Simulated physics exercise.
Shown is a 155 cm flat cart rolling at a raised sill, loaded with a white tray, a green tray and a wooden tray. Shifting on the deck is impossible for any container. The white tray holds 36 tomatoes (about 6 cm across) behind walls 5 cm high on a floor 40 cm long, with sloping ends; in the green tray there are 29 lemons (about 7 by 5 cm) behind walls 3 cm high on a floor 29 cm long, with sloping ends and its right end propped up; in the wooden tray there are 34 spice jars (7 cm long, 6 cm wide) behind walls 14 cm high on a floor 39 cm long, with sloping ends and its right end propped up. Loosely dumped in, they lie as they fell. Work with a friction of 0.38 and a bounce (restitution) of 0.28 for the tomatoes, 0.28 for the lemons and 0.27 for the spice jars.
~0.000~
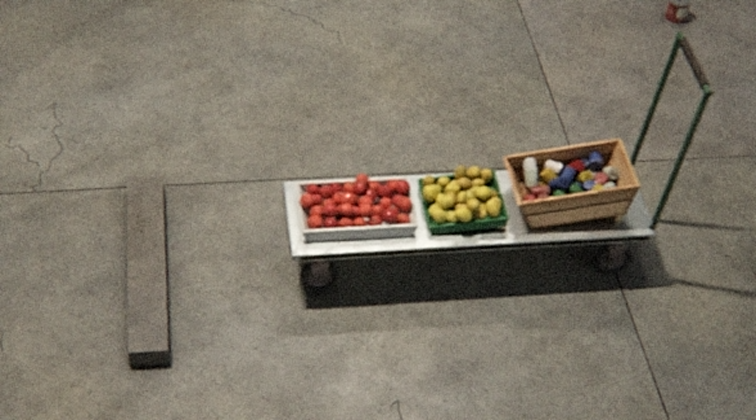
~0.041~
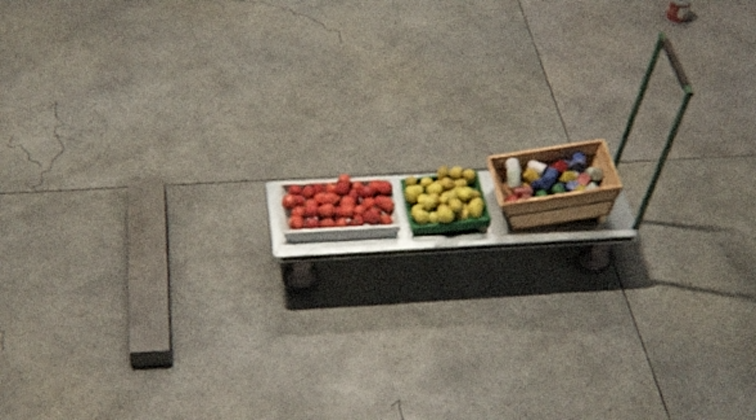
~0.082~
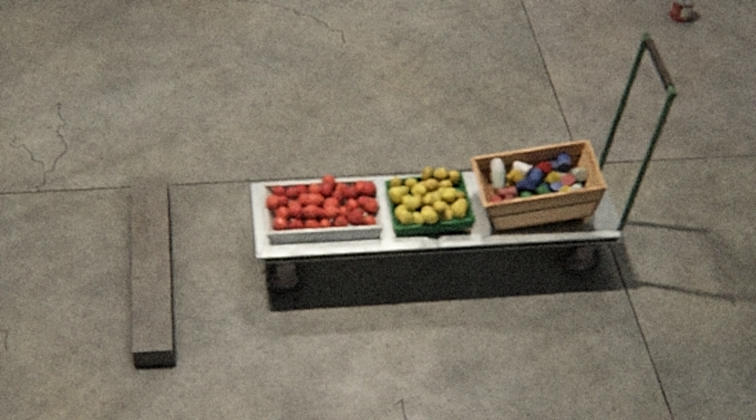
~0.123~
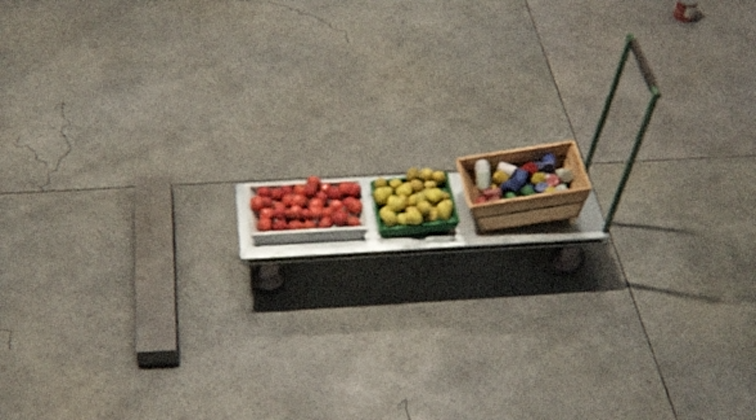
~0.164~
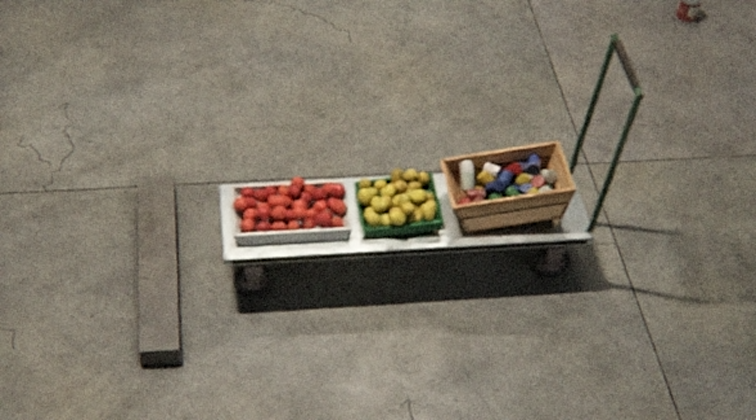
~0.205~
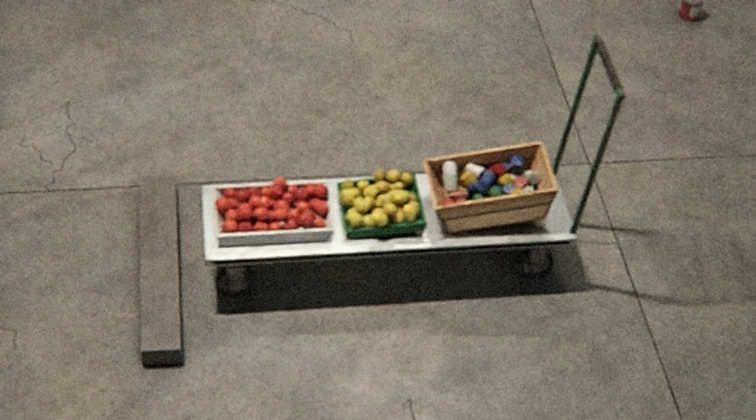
On a grey concrete floor, a flat cart with a green handle, carrying tomatoes in a white tray, lemons in a green one and small colourful items in a wooden one, rolled steadily left.
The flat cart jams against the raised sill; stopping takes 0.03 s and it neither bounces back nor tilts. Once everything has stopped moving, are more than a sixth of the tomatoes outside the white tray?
Yes.
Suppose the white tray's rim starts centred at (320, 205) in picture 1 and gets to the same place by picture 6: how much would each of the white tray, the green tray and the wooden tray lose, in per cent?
Then white tray 10, green tray 20, wooden tray 0 per cent.
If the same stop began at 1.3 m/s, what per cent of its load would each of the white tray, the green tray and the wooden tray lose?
In that case the white tray sheds 20 per cent of its load, the green tray 20 per cent, and the wooden tray 0 per cent.
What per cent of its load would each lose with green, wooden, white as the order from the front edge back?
White tray 40 %, green tray 40 %, wooden tray 0 %.
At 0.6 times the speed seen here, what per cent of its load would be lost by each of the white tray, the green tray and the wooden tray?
In that case the white tray sheds 10 per cent, the green tray 20 per cent and the wooden tray 0 per cent.
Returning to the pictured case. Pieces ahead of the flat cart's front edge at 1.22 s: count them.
Close to 14.
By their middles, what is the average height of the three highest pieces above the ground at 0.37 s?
46 cm.
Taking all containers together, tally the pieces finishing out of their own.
I'd put it near 25.
After 0.27 s, the wheels strike.
After 0.37 s, 2 of 36 out of the white tray, 4 of 29 out of the green tray and 0 of 34 out of the wooden tray.
After 0.49 s, 8 of 36 out of the white tray, 11 of 29 out of the green tray and 1 of 34 out of the wooden tray.
After 0.72 s, 12 of 36 out of the white tray, 13 of 29 out of the green tray and 2 of 34 out of the wooden tray.
Outcome (at 1.22 s), 12 of 36 out of the white tray, 13 of 29 out of the green tray and 2 of 34 out of the wooden tray. Asked share, 12 of 36, 33 per cent.
